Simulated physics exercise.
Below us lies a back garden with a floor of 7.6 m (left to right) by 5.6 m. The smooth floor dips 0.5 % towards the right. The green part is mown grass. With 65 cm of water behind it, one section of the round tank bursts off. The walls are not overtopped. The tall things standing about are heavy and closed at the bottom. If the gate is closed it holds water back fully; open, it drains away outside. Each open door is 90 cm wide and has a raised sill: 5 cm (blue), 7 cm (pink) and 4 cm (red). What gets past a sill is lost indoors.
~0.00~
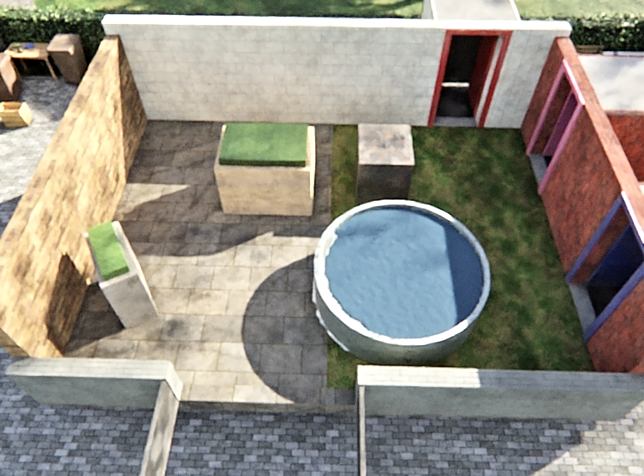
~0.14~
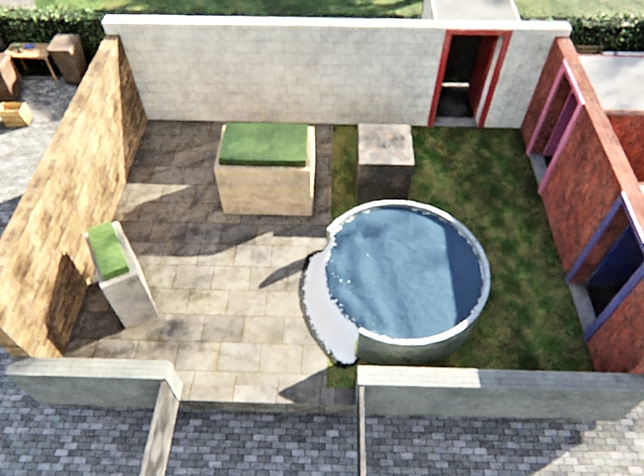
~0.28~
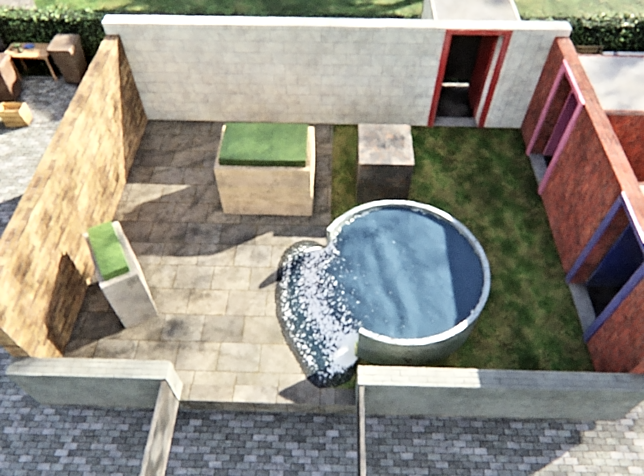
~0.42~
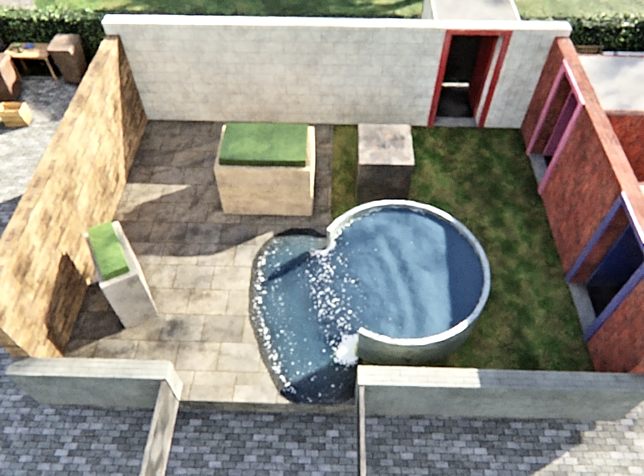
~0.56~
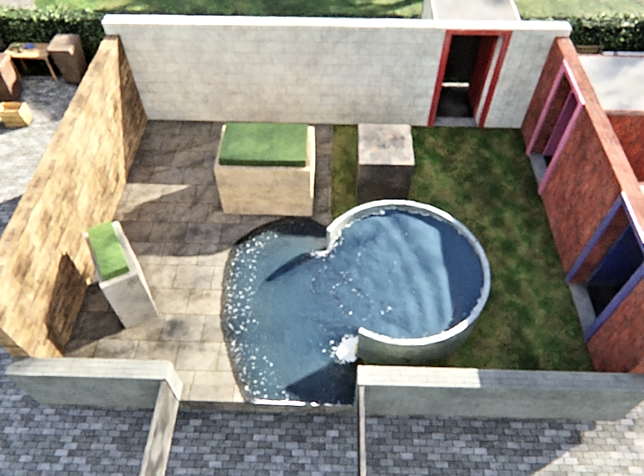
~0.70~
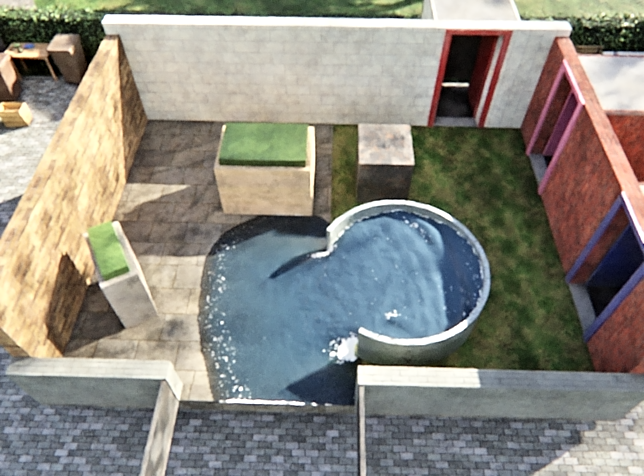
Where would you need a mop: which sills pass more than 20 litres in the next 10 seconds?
Within that time: At the blue door it does not reach the limit; at the pink door it stays under the limit; at the red door it stays under the limit.
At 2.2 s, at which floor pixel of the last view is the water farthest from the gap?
Around (131, 169).
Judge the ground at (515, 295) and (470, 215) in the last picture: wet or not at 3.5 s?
In that order: Dry, still dry.
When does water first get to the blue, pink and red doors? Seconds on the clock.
Arrival: Blue not within the 10 s, pink 9.0 s, red 6.5 s.
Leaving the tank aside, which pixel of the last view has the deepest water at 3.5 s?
At about (84, 301).
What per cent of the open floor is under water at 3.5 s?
About 45 per cent.
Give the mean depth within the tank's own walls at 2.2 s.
Roughly 27 cm on average.
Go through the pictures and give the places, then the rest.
The round tank at (401, 268) is whole and still, 65 cm deep, in the first frame.
Water pours out at (321, 300) and has run 1.0 m, to (319, 254); deepest outside 32 cm, 65 cm at the round tank's back, in the second frame.
The front is at (301, 245), 1.2 m from the gap at (321, 301); 1.4 m2 of floor is under water; 65 cm left at the back of the round tank, in the third frame.
The front is at (291, 233), 1.5 m from the gap at (321, 302); 3.0 m2 of floor is under water; 65 cm left at the back of the round tank, in the fourth frame.
Water pours out at (321, 303) and has run 1.8 m, to (256, 232); deepest outside 31 cm, 64 cm at the round tank's back, in the fifth frame.
Water pours out at (321, 303) and has run 2.1 m, to (223, 240); deepest outside 29 cm, 59 cm at the round tank's back, in the sixth frame.
After 1.4 s water covers 30 % of the floor and is deepest (28 cm) near (162, 314); blue door not reached, pink door not reached, red door not reached.
After 2.2 s water covers 35 % of the floor and is deepest (46 cm) near (68, 379); blue door not reached, pink door not reached, red door not reached.
After 3.5 s water covers 45 % of the floor and is deepest (33 cm) near (84, 301); blue door not reached, pink door not reached, red door not reached.
After 6.0 s water covers 60 % of the floor and is deepest (17 cm) near (166, 120); blue door not reached, pink door not reached, red door not reached.
After 10.0 s water covers 85 % of the floor and is deepest (11 cm) near (341, 161); blue door not reached, pink door 5 cm at the sill, 0 L in, red door 5 cm at the sill, 3 L in.
